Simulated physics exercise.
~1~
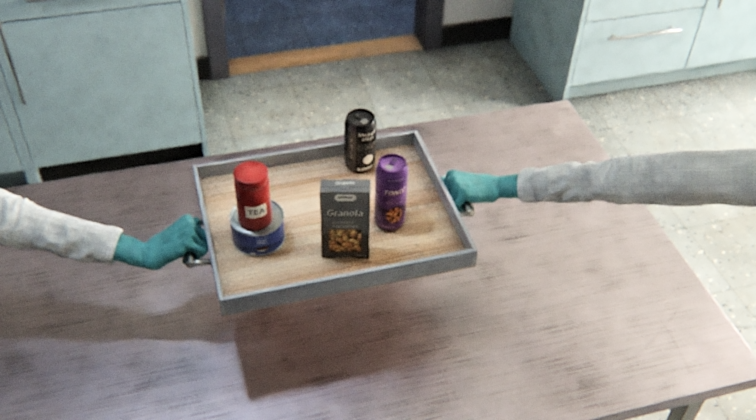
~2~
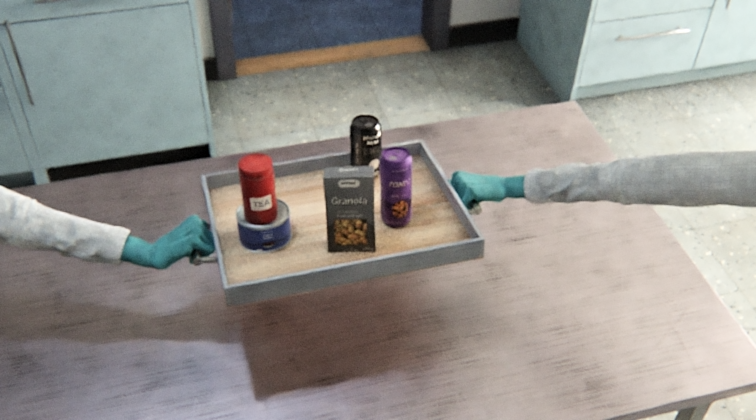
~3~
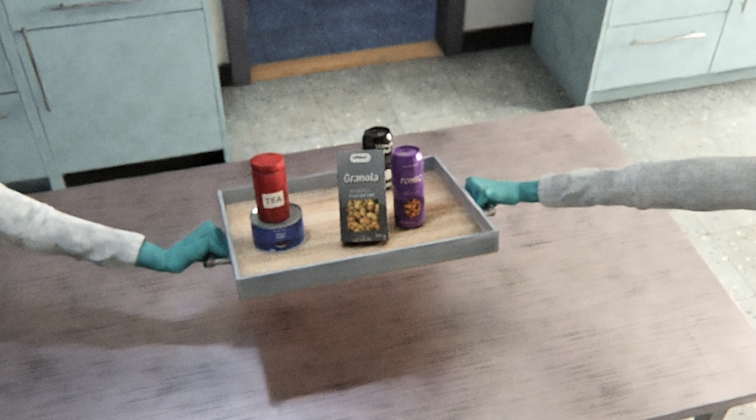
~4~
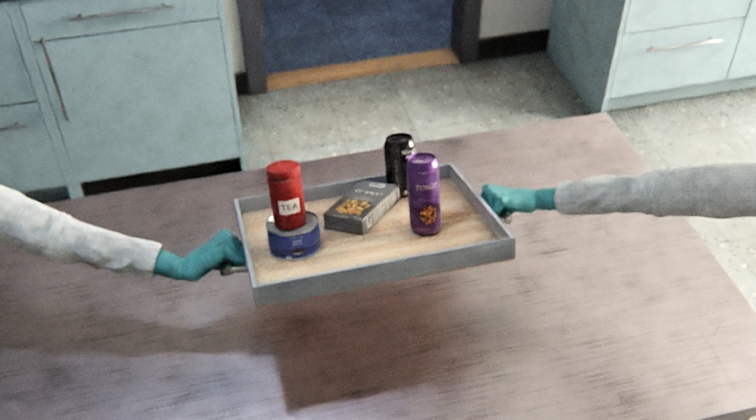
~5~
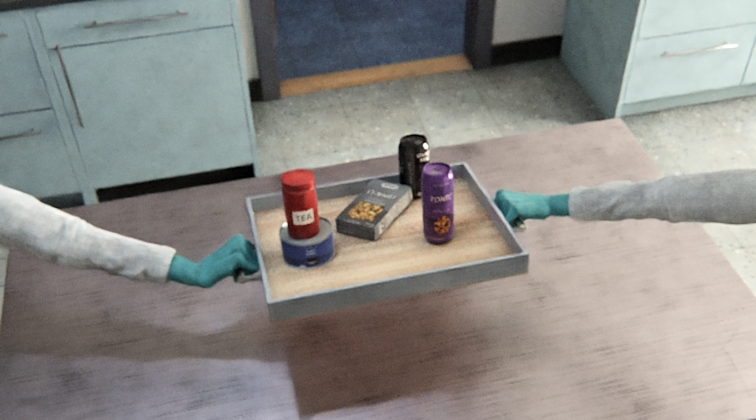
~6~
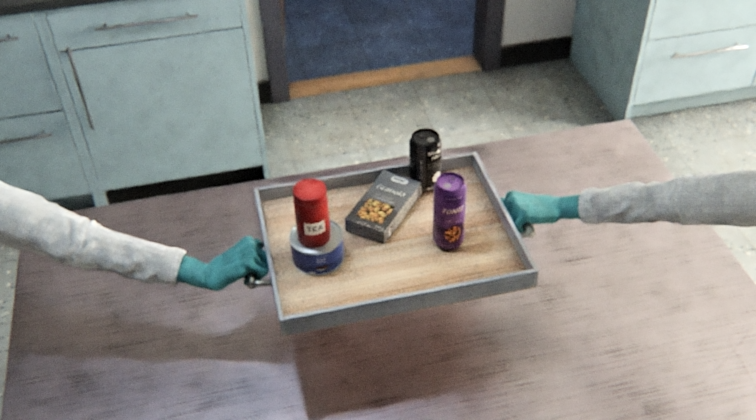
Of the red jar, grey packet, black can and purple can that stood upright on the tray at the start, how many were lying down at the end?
One of them was lying down at the end, the grey packet. The red jar and both cans were still standing.
